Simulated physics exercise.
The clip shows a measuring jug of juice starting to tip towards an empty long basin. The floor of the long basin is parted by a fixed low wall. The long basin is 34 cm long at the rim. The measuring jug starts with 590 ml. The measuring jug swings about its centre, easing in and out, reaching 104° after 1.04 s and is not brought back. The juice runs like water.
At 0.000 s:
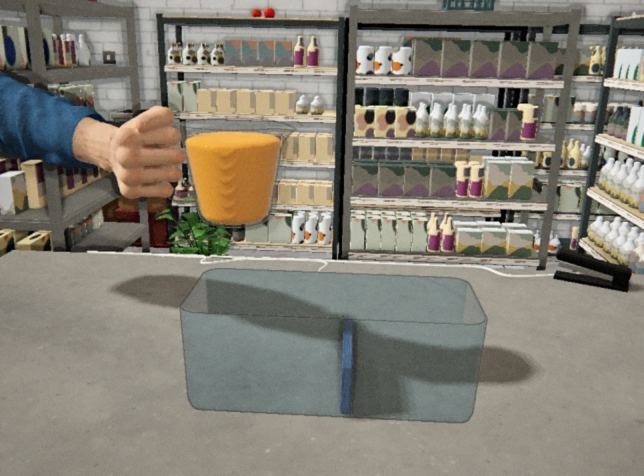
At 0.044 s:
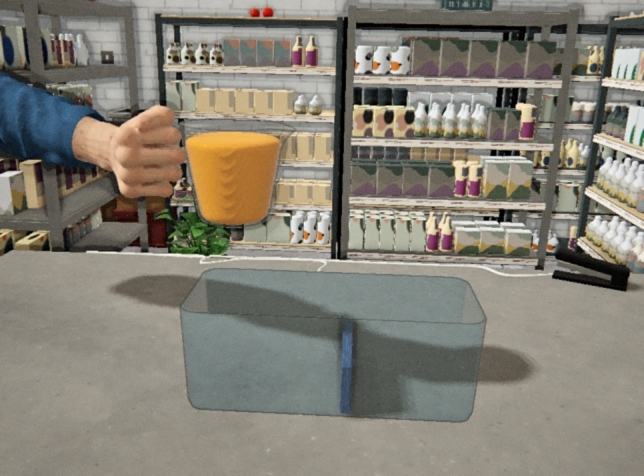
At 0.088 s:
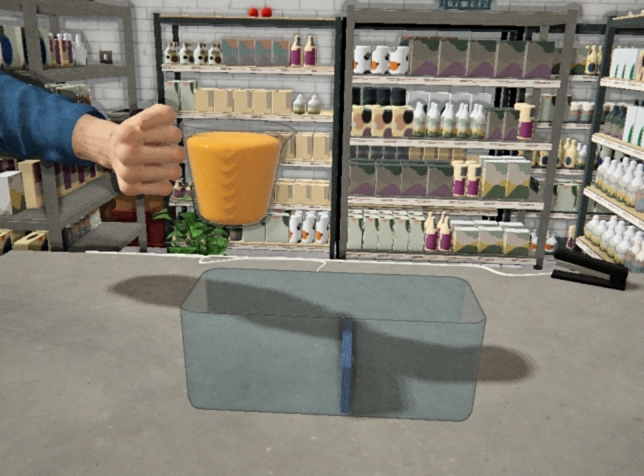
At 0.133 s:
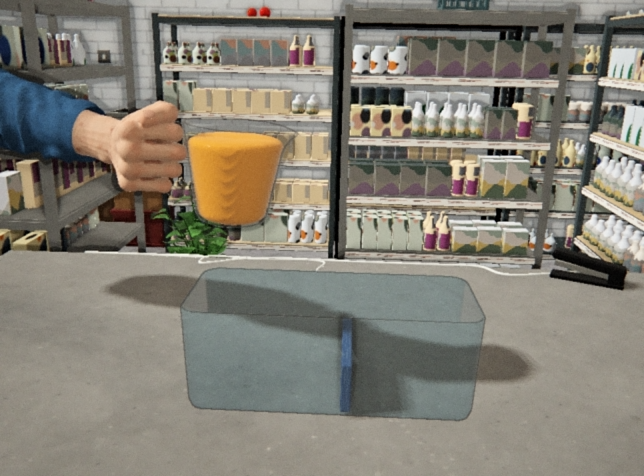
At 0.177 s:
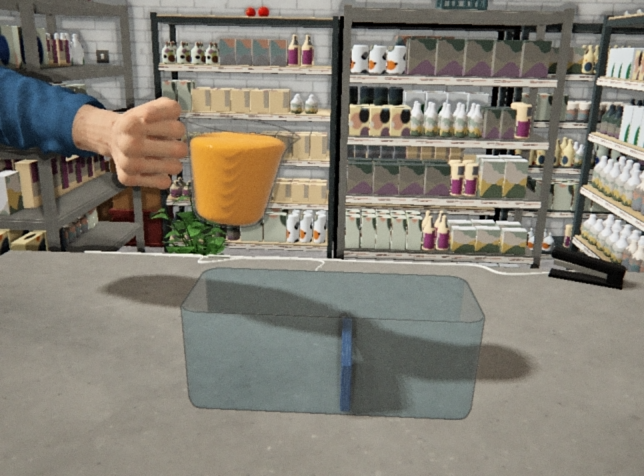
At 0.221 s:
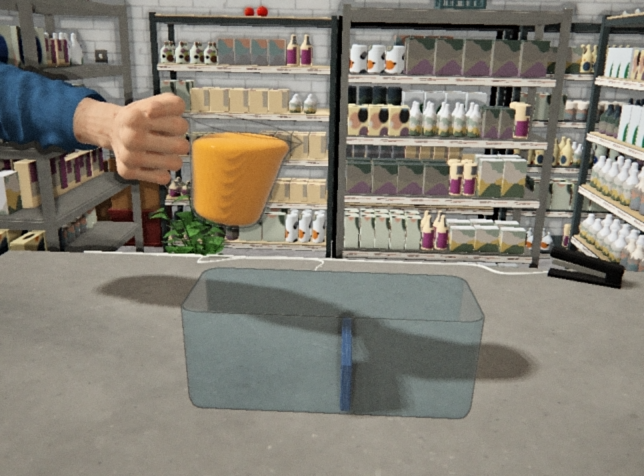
The clip opens on a hand at the left holding a clear measuring jug of orange juice above an empty, see-through long basin with a blue dividing wall, shop shelves behind. The jug stays level at first, then tilts slightly to the right, its juice still inside, while the basin remains still.
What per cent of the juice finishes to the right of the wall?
The far part has some 50 per cent.
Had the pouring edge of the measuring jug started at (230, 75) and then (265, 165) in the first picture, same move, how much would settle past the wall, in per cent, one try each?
First 0, then 0 per cent.
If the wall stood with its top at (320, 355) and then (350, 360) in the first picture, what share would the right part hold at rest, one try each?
First 90, then 55 per cent.
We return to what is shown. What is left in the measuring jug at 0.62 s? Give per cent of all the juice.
About 70 per cent.
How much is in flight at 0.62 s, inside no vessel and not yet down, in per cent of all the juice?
Near 22 in a hundred.
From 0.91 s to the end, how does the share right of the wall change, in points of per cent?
The share moves up, by some 4 per cent.
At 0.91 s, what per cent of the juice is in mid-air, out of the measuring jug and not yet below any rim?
Near 18 in a hundred.
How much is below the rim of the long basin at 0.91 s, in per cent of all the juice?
About 68 per cent.
By 0.62 s the tilt is 67° and 70 per cent is still to pour, 1 is left of the wall and 7 right of it.
By 0.91 s the tilt is 100° and 15 per cent is still to pour, 22 is left of the wall and 47 right of it.
By 1.21 s the tilt is 104° and 0 per cent is still to pour, 48 is left of the wall and 50 right of it.
By 1.54 s the tilt is 104° and 0 per cent is still to pour, 49 is left of the wall and 50 right of it.
At rest 49 per cent lies left of the wall, 50 right of it and 1 outside.
